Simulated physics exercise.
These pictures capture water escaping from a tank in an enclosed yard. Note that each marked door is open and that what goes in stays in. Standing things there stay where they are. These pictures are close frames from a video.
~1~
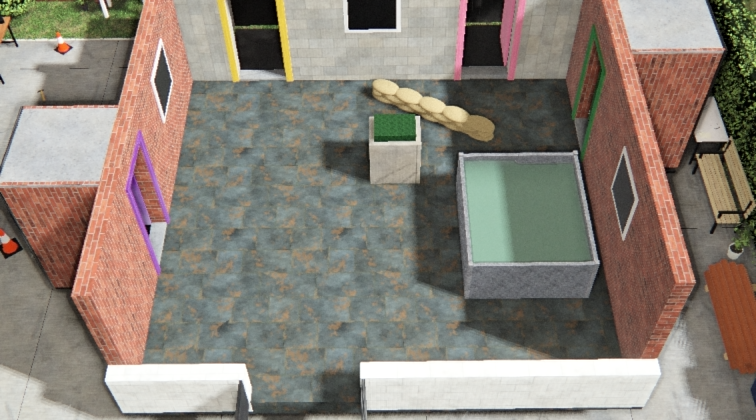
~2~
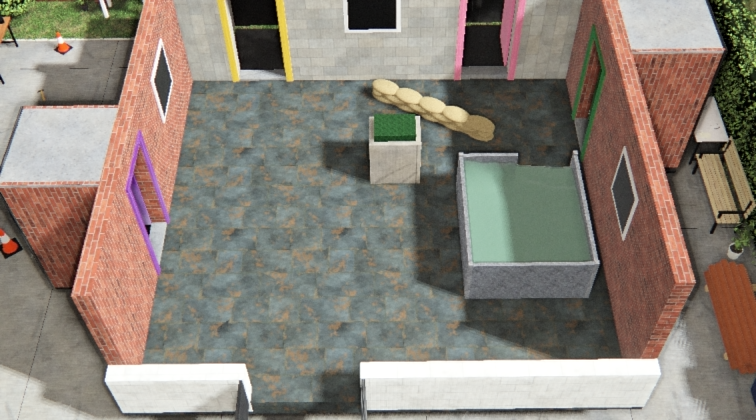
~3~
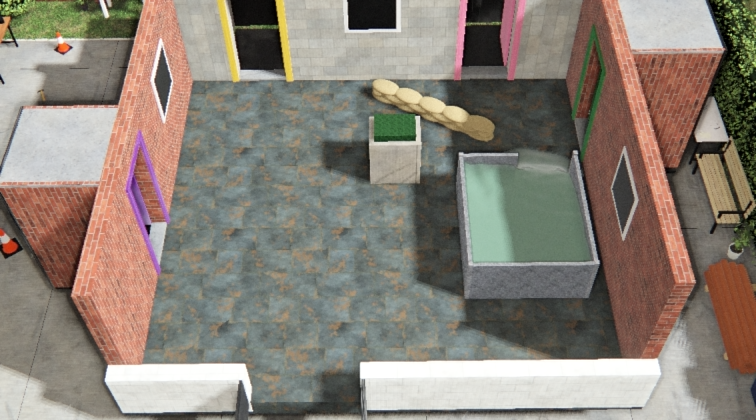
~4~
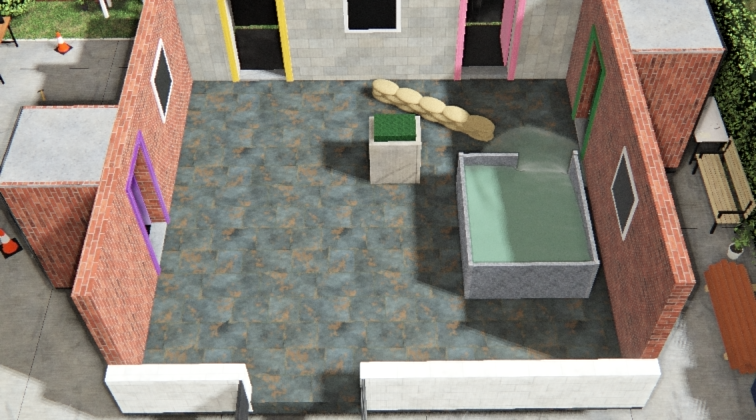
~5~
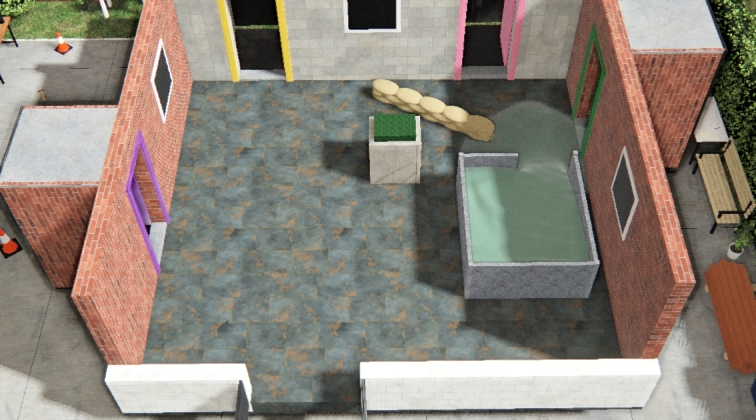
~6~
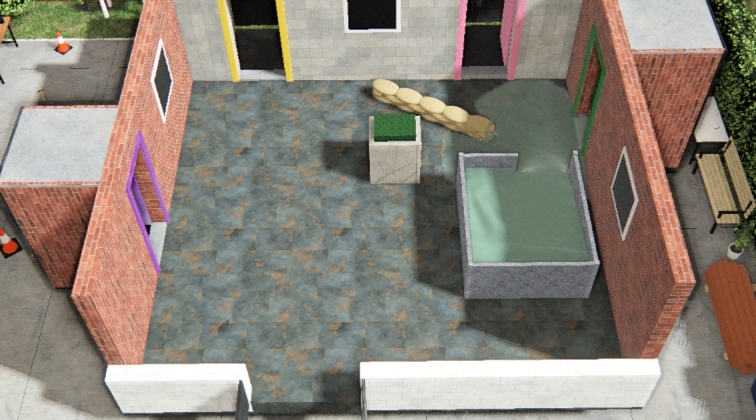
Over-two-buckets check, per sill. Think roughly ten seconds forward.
The green door overshoots the mark there, the yellow door doesn't overshoot the mark there, the pink door overshoots the mark there, the purple door doesn't overshoot the mark there.
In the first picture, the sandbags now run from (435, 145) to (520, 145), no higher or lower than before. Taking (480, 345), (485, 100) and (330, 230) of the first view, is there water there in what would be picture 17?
Those spots come out untouched, swamped and untouched, respectively.
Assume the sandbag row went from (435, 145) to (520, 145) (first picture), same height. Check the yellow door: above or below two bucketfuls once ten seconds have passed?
From what I can tell, the yellow door surpasses the limit.
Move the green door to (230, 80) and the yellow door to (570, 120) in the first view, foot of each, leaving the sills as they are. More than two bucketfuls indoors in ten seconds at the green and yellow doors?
What happens next: The green one falls below the limit, and the yellow one overflows.
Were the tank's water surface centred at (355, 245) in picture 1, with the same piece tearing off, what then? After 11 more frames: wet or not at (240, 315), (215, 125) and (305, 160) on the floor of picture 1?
In order: Untouched, submerged, submerged.
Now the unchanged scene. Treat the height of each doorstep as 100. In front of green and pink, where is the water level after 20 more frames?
The first sits near 380 in a hundred and the second near 190 in a hundred.
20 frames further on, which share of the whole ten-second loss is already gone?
My estimate is roughly 40 percent.
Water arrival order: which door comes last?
The one in purple.
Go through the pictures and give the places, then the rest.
The first picture shows the water tank at (525, 210) is whole and still.
In the second picture, the front is at a hidden place, out from the gap on the water tank's far side.
In the third picture, the front is at (516, 153), out from the gap on the water tank's far side.
In the fourth picture, the front is at (540, 130), out from the gap on the water tank's far side.
In the fifth picture, the front is at (535, 104), out from the gap on the water tank's far side.
In the sixth picture, the front is at (537, 80), out from the gap on the water tank's far side.
A moment on, water covers 15 % of the floor; the green door over two buckets in, the yellow door not reached, the pink door over two buckets in, the purple door not reached.
Next, water covers 20 % of the floor; the green door far over two buckets in, the yellow door not reached, the pink door far over two buckets in, the purple door not reached.
Then, water covers 30 % of the floor; the green door far over two buckets in, the yellow door wet at the sill, nothing in, the pink door far over two buckets in, the purple door not reached.
Later, water covers 50 % of the floor; the green door far over two buckets in, the yellow door wet at the sill, nothing in, the pink door far over two buckets in, the purple door wet at the sill, nothing in.
In the end, water covers 80 % of the floor; the green door far over two buckets in, the yellow door wet at the sill, nothing in, the pink door far over two buckets in, the purple door wet at the sill, nothing in.
